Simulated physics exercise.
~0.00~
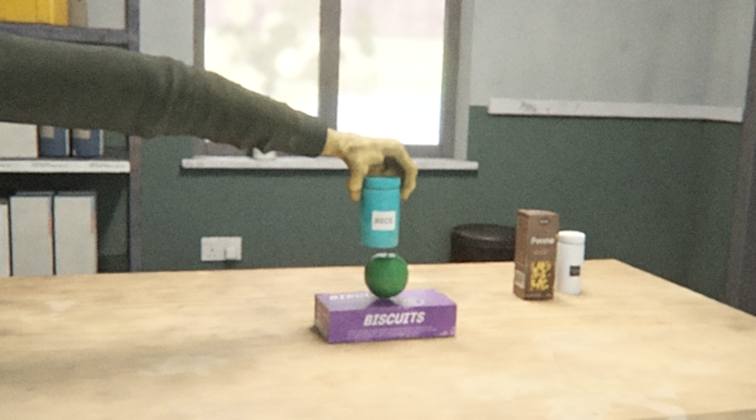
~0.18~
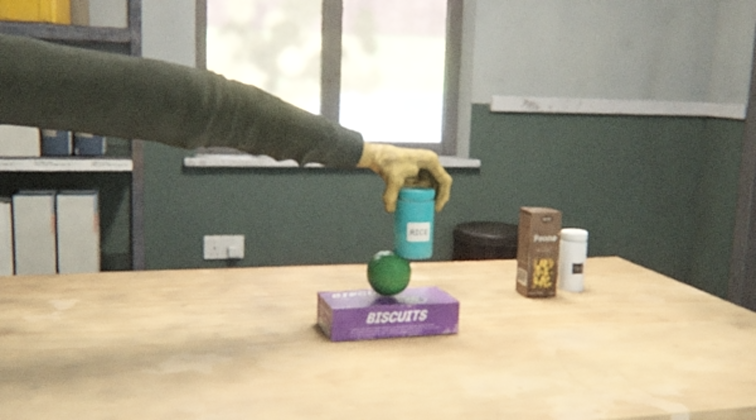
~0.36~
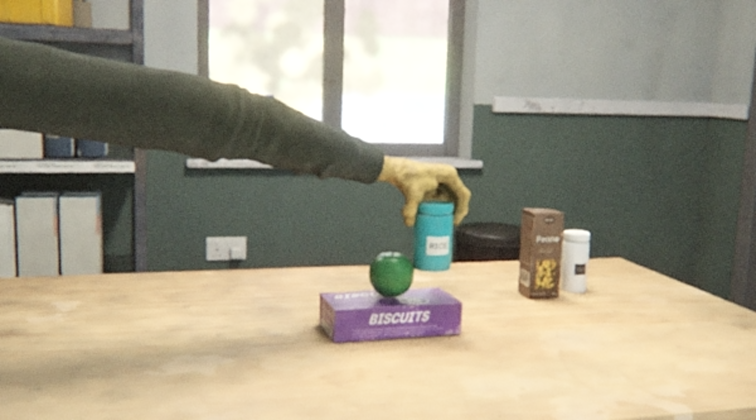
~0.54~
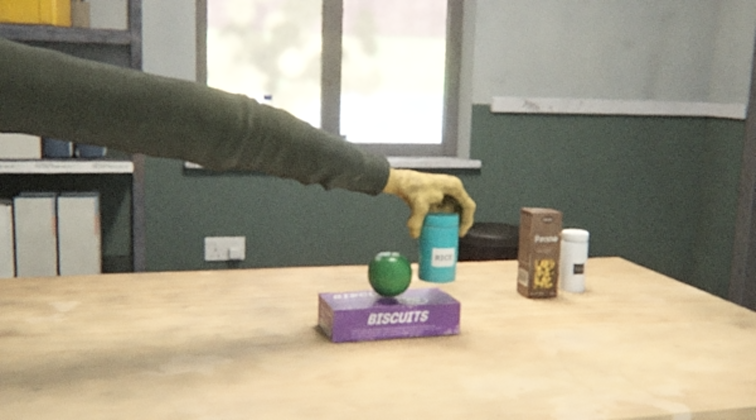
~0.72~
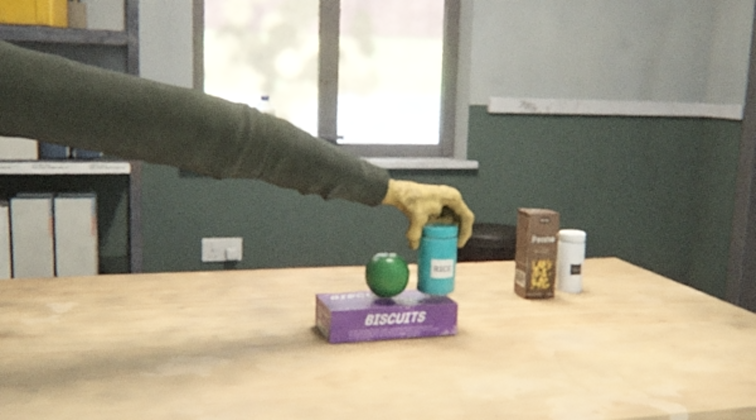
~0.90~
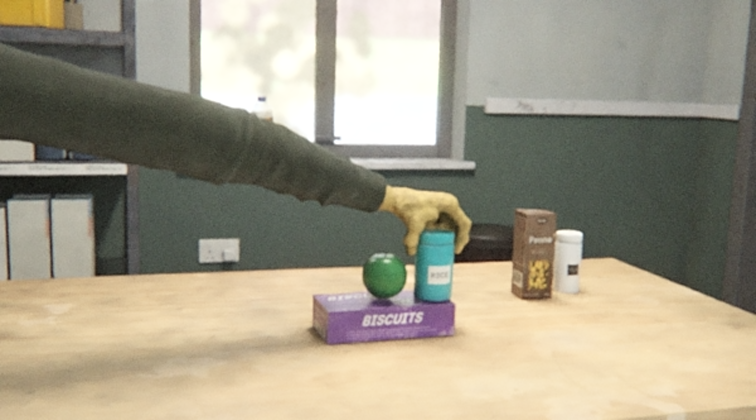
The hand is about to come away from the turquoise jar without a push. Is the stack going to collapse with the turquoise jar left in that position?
No, it remains standing.
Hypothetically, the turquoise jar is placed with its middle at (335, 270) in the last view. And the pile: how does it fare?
Well, it is fine after that.
Around 1.20 s, nothing moves.
Around 1.60 s, turquoise jar resting near (434, 265).
Finally (2.0 s), all 5 still in place. Final places as the last picture's camera would see them, turquoise jar near (434, 265). The pile keeps its balance.
